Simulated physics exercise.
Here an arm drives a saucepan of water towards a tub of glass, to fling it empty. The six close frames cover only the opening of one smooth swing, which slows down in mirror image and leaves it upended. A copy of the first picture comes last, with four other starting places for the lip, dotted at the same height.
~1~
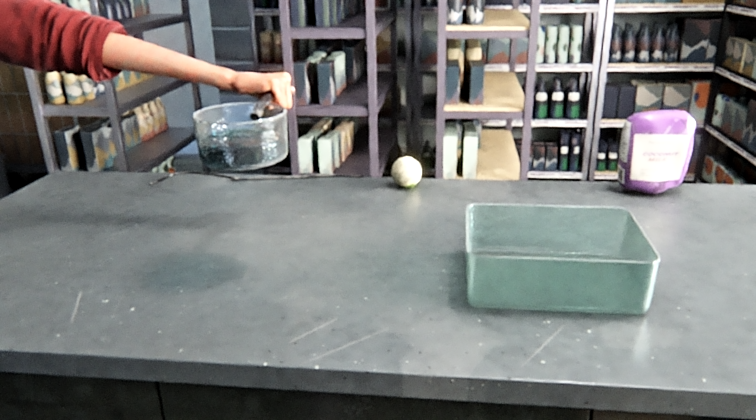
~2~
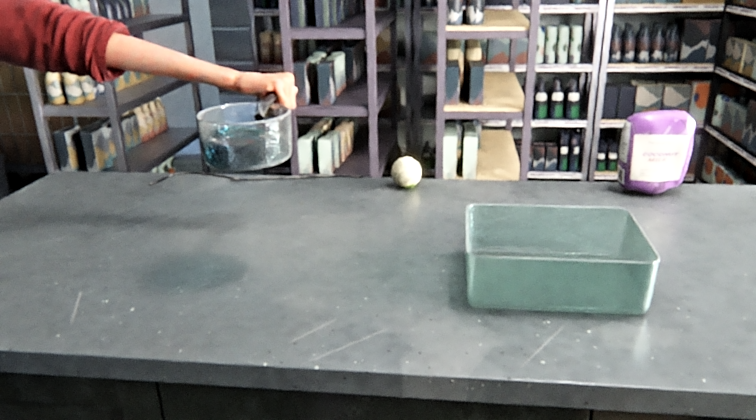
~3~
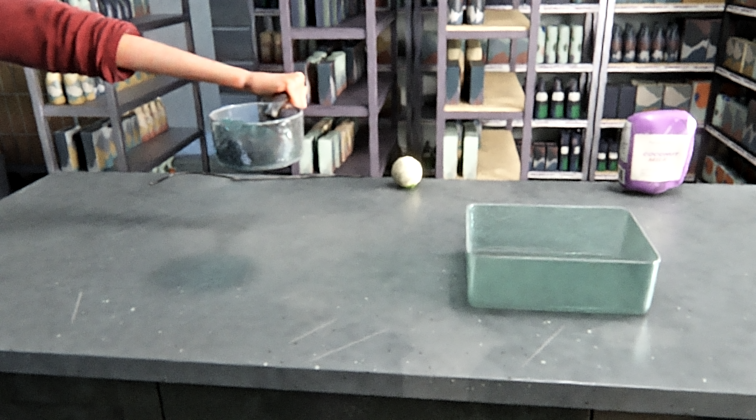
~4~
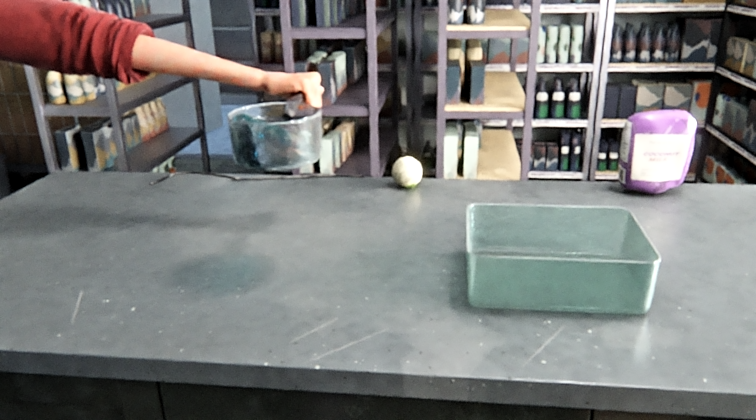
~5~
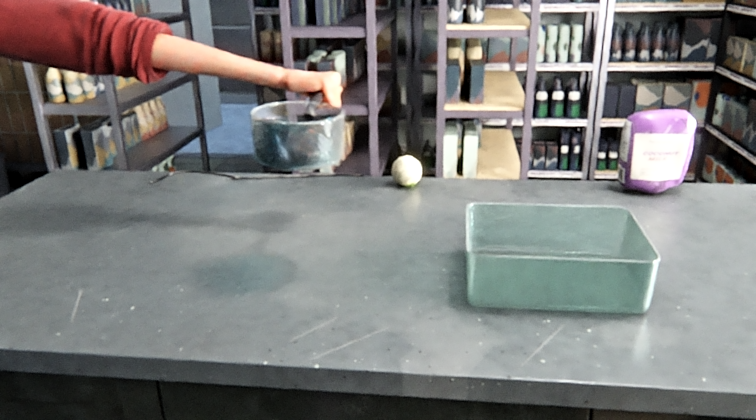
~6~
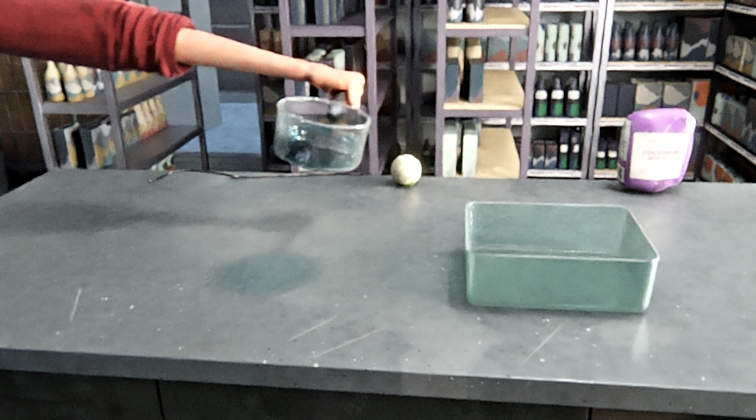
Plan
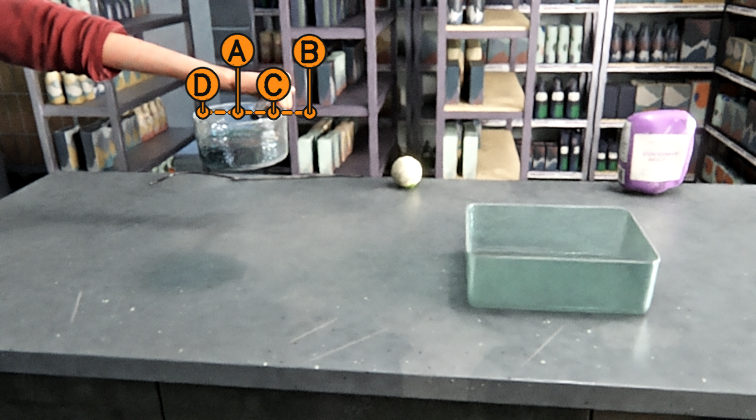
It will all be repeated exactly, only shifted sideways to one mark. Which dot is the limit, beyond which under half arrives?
Use spot B.
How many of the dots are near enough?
One.
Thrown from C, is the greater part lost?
Yes, that goes wrong.
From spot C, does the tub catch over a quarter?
Yes, clearly.
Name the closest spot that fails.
Spot C.
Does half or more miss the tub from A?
Yes, that goes wrong.
On the marked copy, A at (237, 112); B at (309, 113); C at (273, 112); D at (202, 112).
For spot A, about 8 % lands in the tub, 91 % falls short.
For spot B, about 62 % lands in the tub, 27 % falls short and 11 % goes beside or beyond.
For spot C, about 35 % lands in the tub, 58 % falls short and 7 % goes beside or beyond.
For spot D, about 0 % lands in the tub, 99 % falls short.
